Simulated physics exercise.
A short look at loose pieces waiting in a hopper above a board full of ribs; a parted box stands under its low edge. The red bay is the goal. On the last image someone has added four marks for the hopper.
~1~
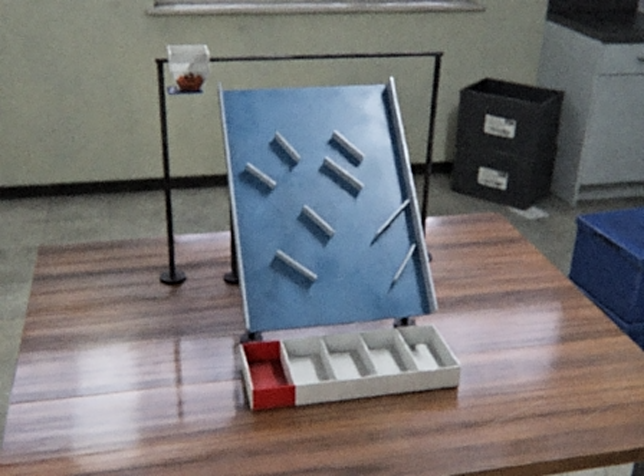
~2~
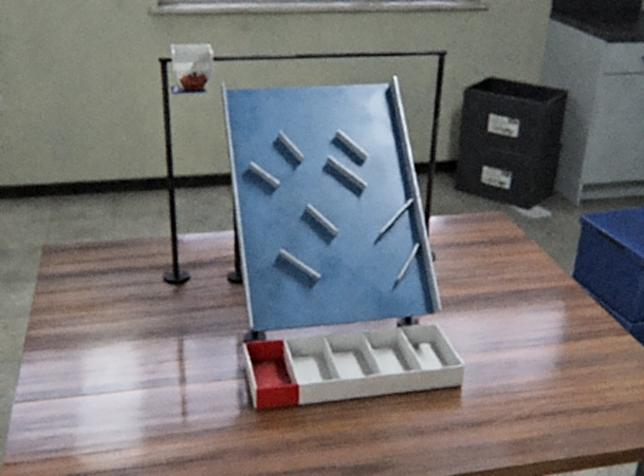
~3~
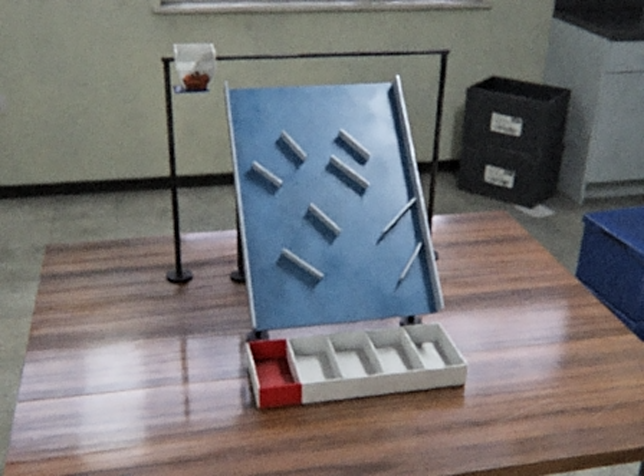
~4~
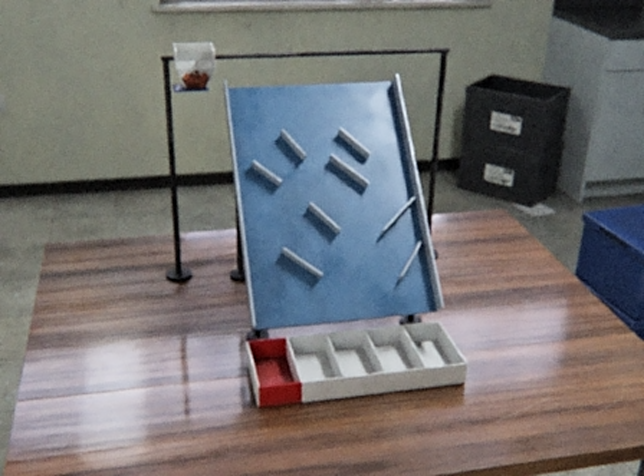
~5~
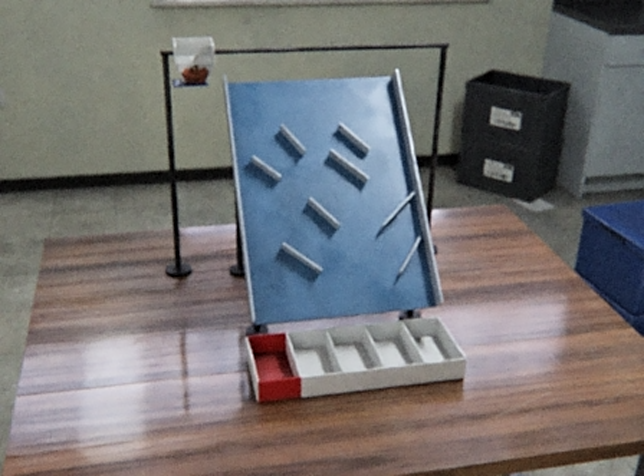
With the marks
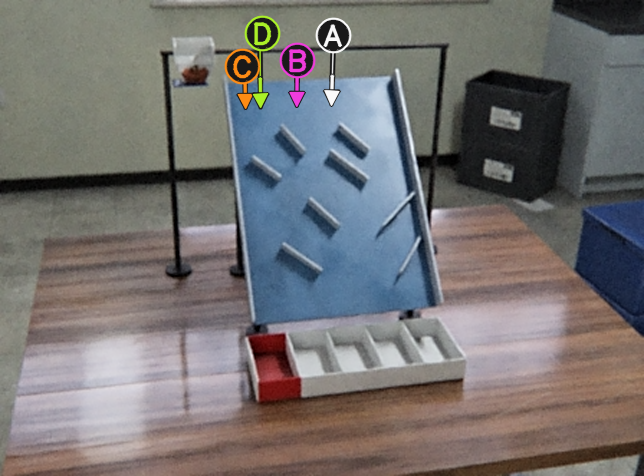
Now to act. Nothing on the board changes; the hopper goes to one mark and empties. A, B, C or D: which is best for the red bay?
Go for C.
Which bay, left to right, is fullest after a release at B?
The fourth.
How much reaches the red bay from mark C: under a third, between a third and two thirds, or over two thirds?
It is between a third and two thirds.
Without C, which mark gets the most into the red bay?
Here it is mark D.
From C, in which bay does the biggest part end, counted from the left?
The first from the left.
On the marked copy, mark A meets the board at (331, 100); mark B meets the board at (296, 101); mark C meets the board at (245, 103); mark D meets the board at (260, 102).
With A, a stray few in the red bay, nearly all in other bays, a small part held on the board.
With B, none in the red bay, nearly all in other bays, a small part outside the box.
With C, about half in the red bay, about half in other bays.
With D, a small part in the red bay, most in other bays, a small part outside the box.
